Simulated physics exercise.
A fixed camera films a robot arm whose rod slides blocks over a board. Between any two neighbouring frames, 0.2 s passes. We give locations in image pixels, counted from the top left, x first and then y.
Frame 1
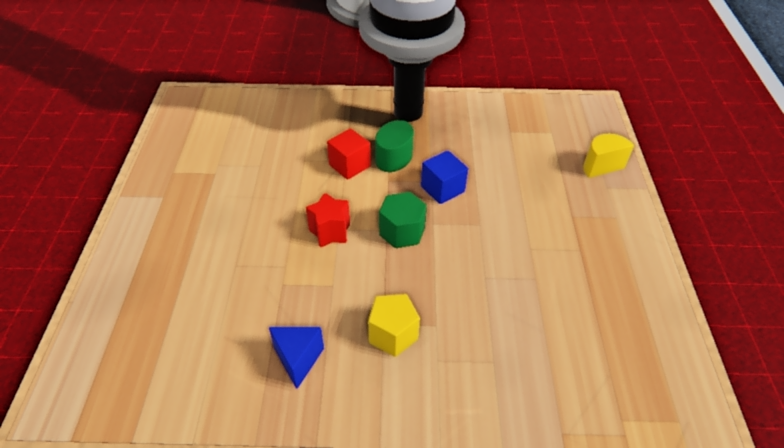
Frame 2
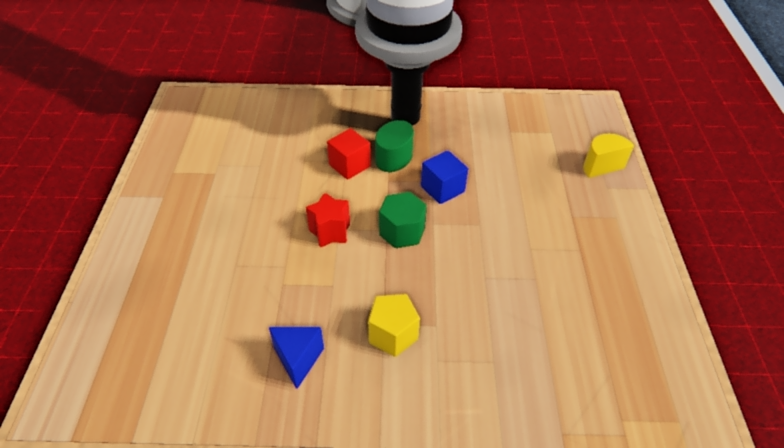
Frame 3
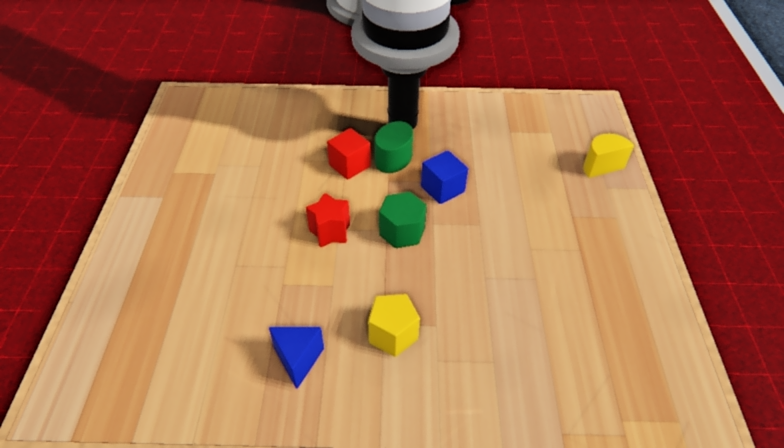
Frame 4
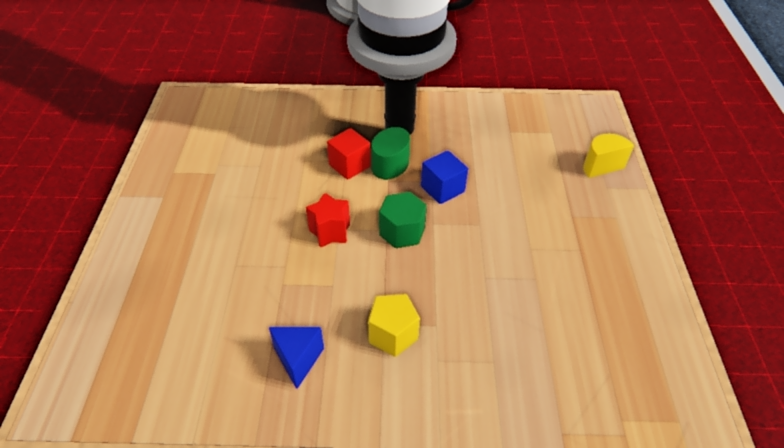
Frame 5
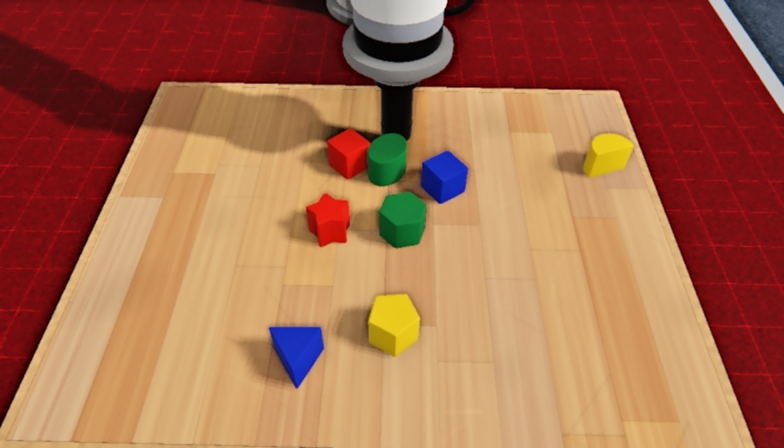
Robot arm with a black rod edging toward the viewer, nudging a green rounded block slightly among colored blocks on a wooden board.
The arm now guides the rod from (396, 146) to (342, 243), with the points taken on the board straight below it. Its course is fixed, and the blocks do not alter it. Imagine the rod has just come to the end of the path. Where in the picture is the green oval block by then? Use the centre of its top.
It comes to (353, 254).
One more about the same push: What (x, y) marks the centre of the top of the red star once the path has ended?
Its top centre is at about (306, 229).
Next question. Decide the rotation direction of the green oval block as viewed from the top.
My prediction: CCW.
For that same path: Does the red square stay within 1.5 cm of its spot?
That would be a yes.
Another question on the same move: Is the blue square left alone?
That would be a yes.
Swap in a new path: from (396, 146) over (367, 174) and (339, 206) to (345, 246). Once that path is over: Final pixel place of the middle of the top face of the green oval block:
My best guess is (384, 231).
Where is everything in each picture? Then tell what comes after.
The first picture shows rod's lower end (408, 114); red star (328, 208); red square (348, 141); green oval block (395, 134); green hexagonal block (403, 208); blue square (445, 165).
The second picture shows rod (406, 118); blocks still.
The third picture shows rod (403, 124); blocks still.
The fourth picture shows rod (400, 129); green oval block (391, 141).
The fifth picture shows rod (396, 135); red star (328, 208); red square (348, 141); green oval block (387, 147); green hexagonal block (403, 208); blue square (445, 165).
On the path given first. One third of the way, rod (380, 165); red square (344, 144), turned 20° clockwise; green oval block (370, 180).
Two thirds of the way, rod (361, 197); red star (319, 219), turned 65° clockwise; red square (344, 144), turned 25° clockwise; green oval block (357, 217), turned 15° anticlockwise.
At the end, rod (341, 232); red star (306, 229), turned 115° clockwise; red square (344, 144), turned 25° clockwise; green oval block (353, 254), turned 50° anticlockwise; green hexagonal block still; blue square still.
